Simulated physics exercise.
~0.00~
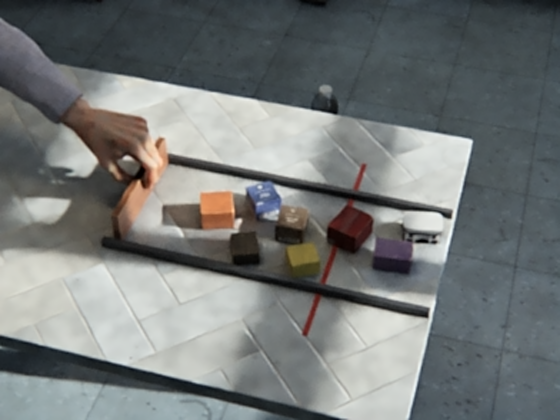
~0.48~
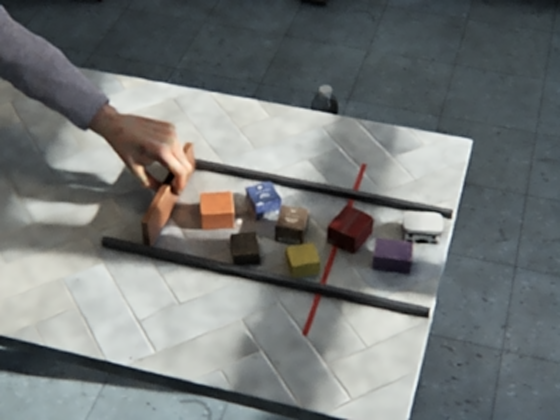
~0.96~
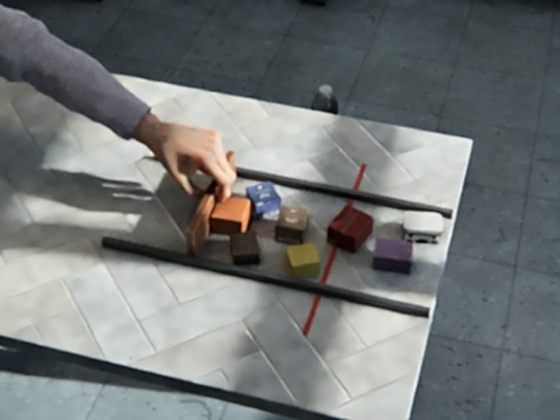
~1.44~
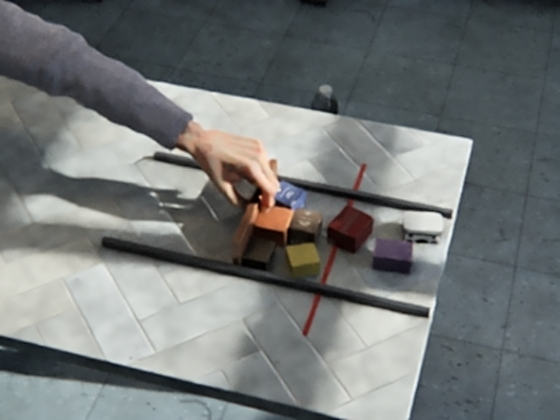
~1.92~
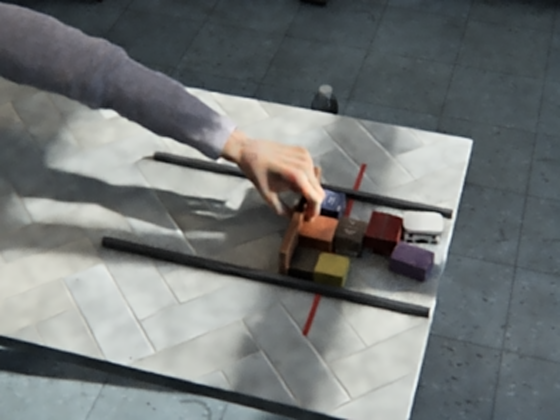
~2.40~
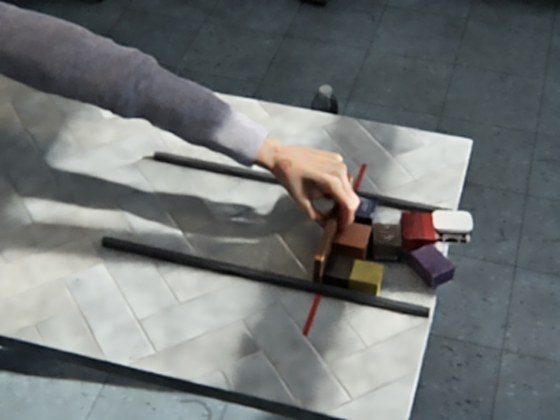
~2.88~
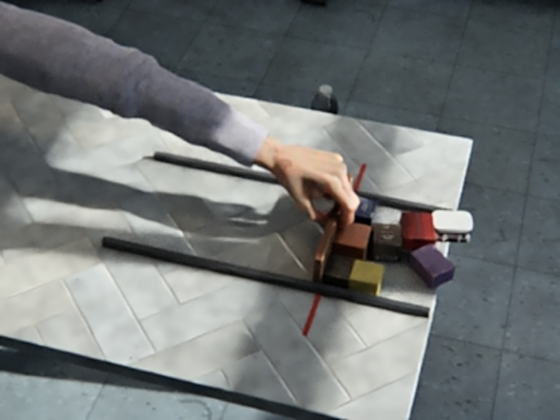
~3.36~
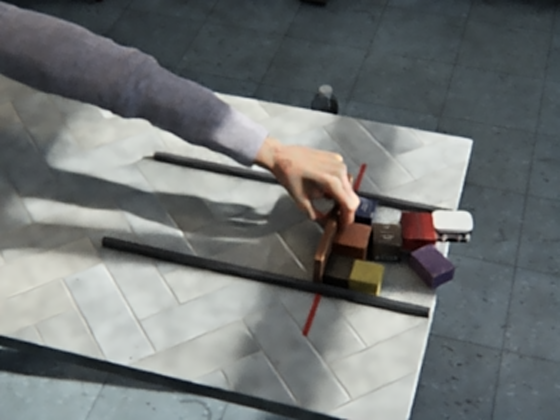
We see a hand slide an upright board rightward between two dark rails, gathering small coloured blocks and pushing them past a red line toward the table's edge, where it stops with the white and purple pieces jutting over the edge and nothing fallen.
